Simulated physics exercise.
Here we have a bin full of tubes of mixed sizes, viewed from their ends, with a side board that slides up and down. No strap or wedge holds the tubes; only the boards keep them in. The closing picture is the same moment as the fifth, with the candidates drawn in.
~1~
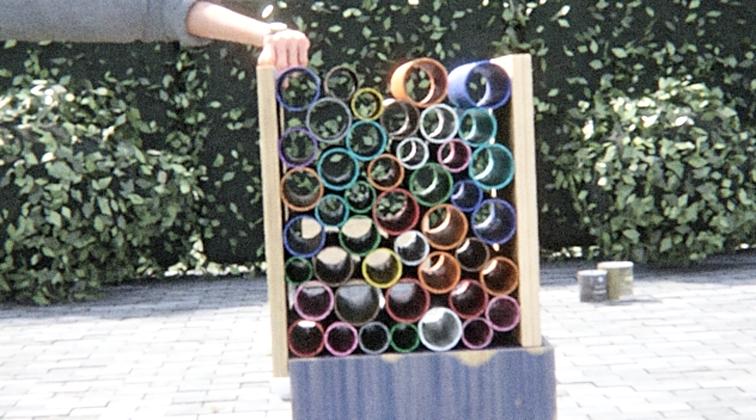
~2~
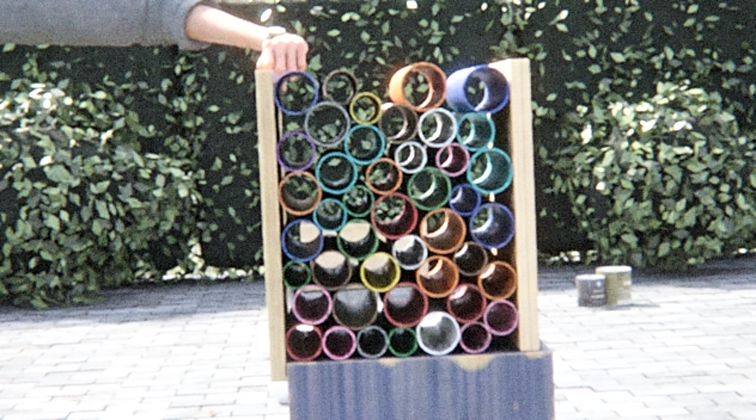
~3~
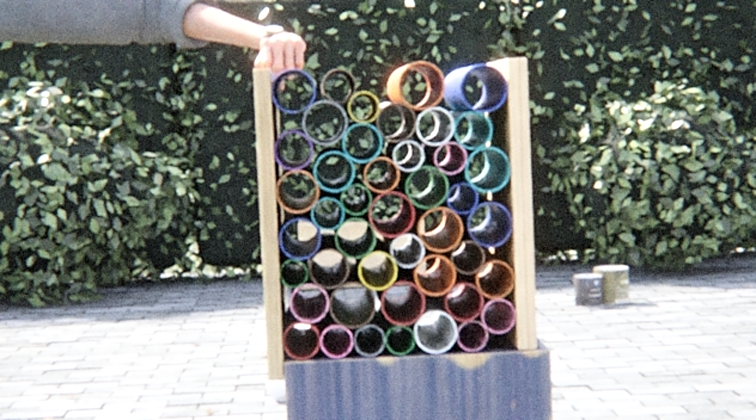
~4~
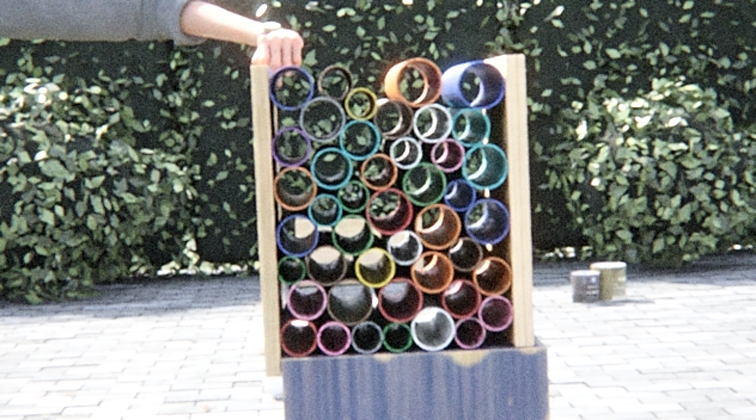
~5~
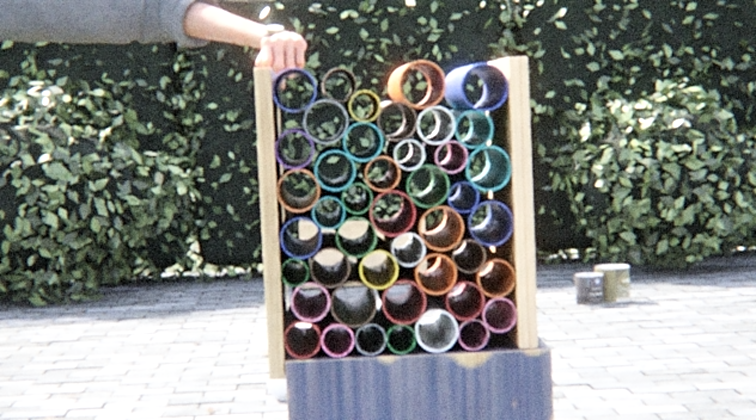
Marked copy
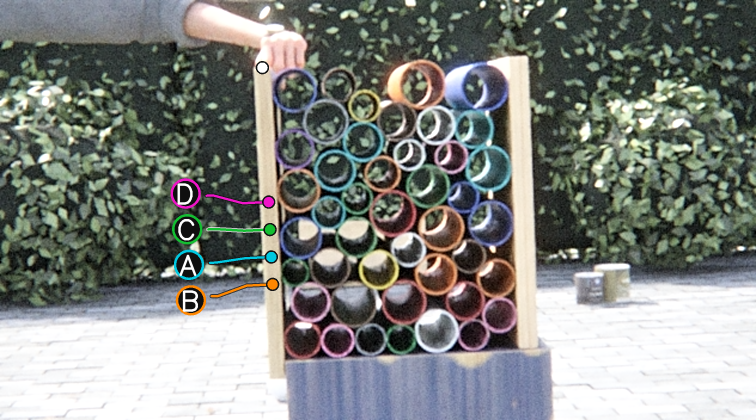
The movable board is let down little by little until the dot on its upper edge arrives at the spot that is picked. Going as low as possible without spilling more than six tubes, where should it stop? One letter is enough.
Stop at D.
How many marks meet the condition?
One of them.
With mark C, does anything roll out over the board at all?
Yes, at C.
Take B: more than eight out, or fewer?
More than eight.
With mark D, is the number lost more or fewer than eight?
Fewer than eight.
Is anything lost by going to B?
Yes.
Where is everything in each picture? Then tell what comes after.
The first picture shows an orange tube (500, 277); an orange tube (445, 227); an orange tube (301, 189).
The second picture shows an orange tube (300, 193); an orange tube (384, 176).
The third picture shows a brown tube (396, 122).
The fourth picture shows side board (270, 213); a red tube (299, 338).
The fifth picture shows a pink tube (473, 334); a red tube (465, 301); an orange tube (497, 279).
On the copy, A at (271, 257); B at (273, 284); C at (270, 230); D at (269, 202); the white dot at (262, 68).
On D. First, top of the board (274, 135).
Then, top of the board (277, 201).
Finally, top of the board (277, 201), five out over the board.
By contrast, A more than six out over the board; B more than six out over the board; C more than six out over the board.
